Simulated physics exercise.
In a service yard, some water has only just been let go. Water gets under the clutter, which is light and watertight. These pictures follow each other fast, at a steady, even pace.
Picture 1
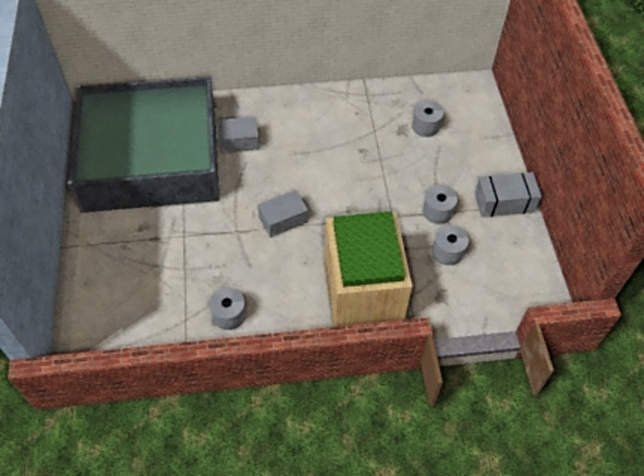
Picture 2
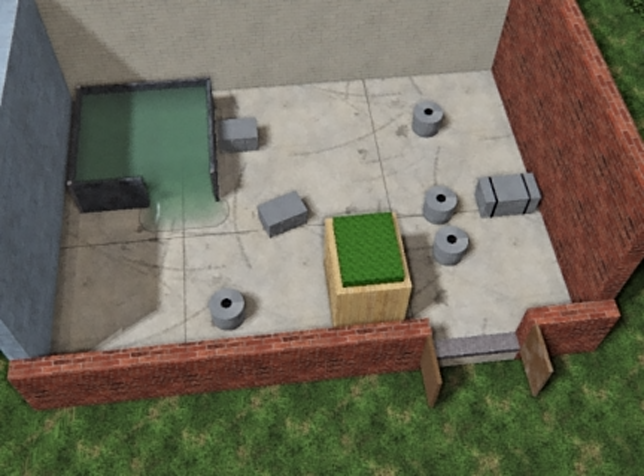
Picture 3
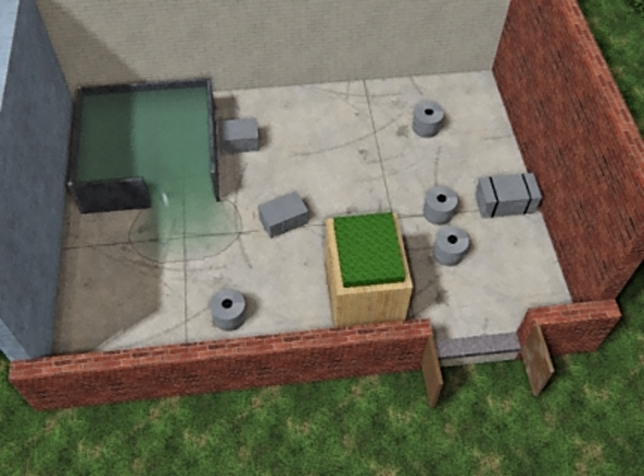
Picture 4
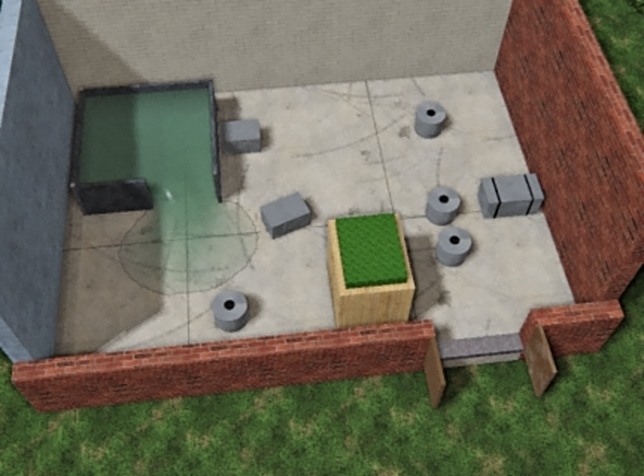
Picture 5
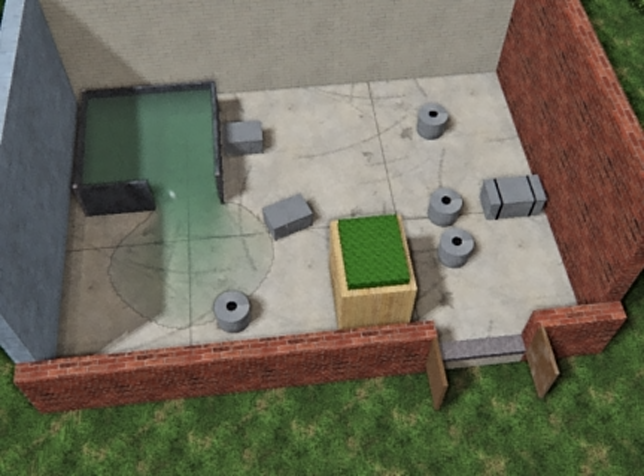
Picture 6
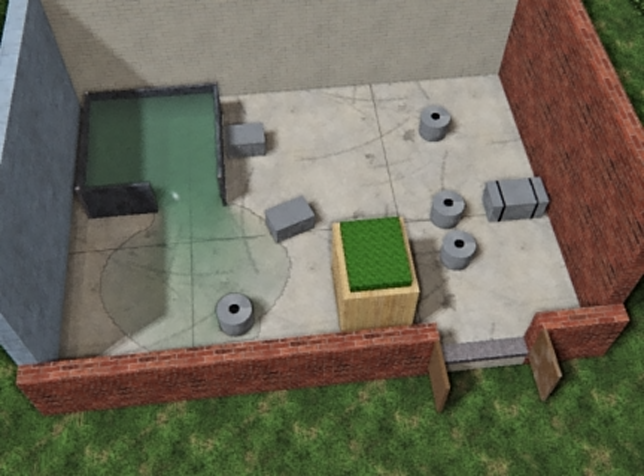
Greenish water pouring through a gap in a dark-walled tank and spreading across a walled concrete yard, the scattered grey objects staying still.
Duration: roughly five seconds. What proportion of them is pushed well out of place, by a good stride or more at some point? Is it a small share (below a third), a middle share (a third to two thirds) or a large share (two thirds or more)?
A small share, below a third.
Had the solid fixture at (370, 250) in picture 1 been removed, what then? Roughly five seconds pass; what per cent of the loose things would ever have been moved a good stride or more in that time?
Estimated share: Approx. 30 %.
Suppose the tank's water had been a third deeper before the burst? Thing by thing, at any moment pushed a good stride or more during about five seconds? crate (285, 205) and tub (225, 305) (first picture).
One after the other: Yes, moved that far.
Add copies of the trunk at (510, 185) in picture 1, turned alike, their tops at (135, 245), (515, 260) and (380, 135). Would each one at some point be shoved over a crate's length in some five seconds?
Per listing: Cleared out, largely stays, largely stays.
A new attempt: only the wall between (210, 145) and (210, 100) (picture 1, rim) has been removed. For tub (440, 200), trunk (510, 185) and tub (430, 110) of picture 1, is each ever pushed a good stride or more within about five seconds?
Results in order: Cleared that distance / cleared that distance / cleared that distance.
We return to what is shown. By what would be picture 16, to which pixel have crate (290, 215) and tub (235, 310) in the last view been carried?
At about (321, 210) and (313, 308).
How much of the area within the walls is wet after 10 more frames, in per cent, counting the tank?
Around 40 percent.
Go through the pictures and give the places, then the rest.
A tub at (227, 303), on the bottom; a crate at (283, 207), on the bottom; 0 of 7 have shifted, in the first picture.
A tub at (226, 303) rests on the ground; a crate at (282, 208), on the bottom; 0 of 7 have shifted, in the second picture.
A tub at (227, 304) rests on the ground; a crate at (283, 208), on the bottom; 0 of 7 have shifted, in the third picture.
A tub at (229, 305) rests on the ground; a crate at (285, 209) rests on the ground; 0 of 7 have shifted, in the fourth picture.
A tub at (232, 306) rests on the ground; a crate at (287, 211), on the bottom; 0 of 7 have shifted, in the fifth picture.
A tub at (234, 309) rests on the ground; a crate at (290, 213), on the bottom; 0 of 7 have shifted, in the sixth picture.
A moment on, 0 of 7 are well off their spots; 0 afloat.
Next, 1 of 7 are well off their spots; 1 afloat.
Later, 2 of 7 are well off their spots; 1 afloat.
In the end, 2 of 7 are well off their spots, and 2 have been at some point; 0 afloat.
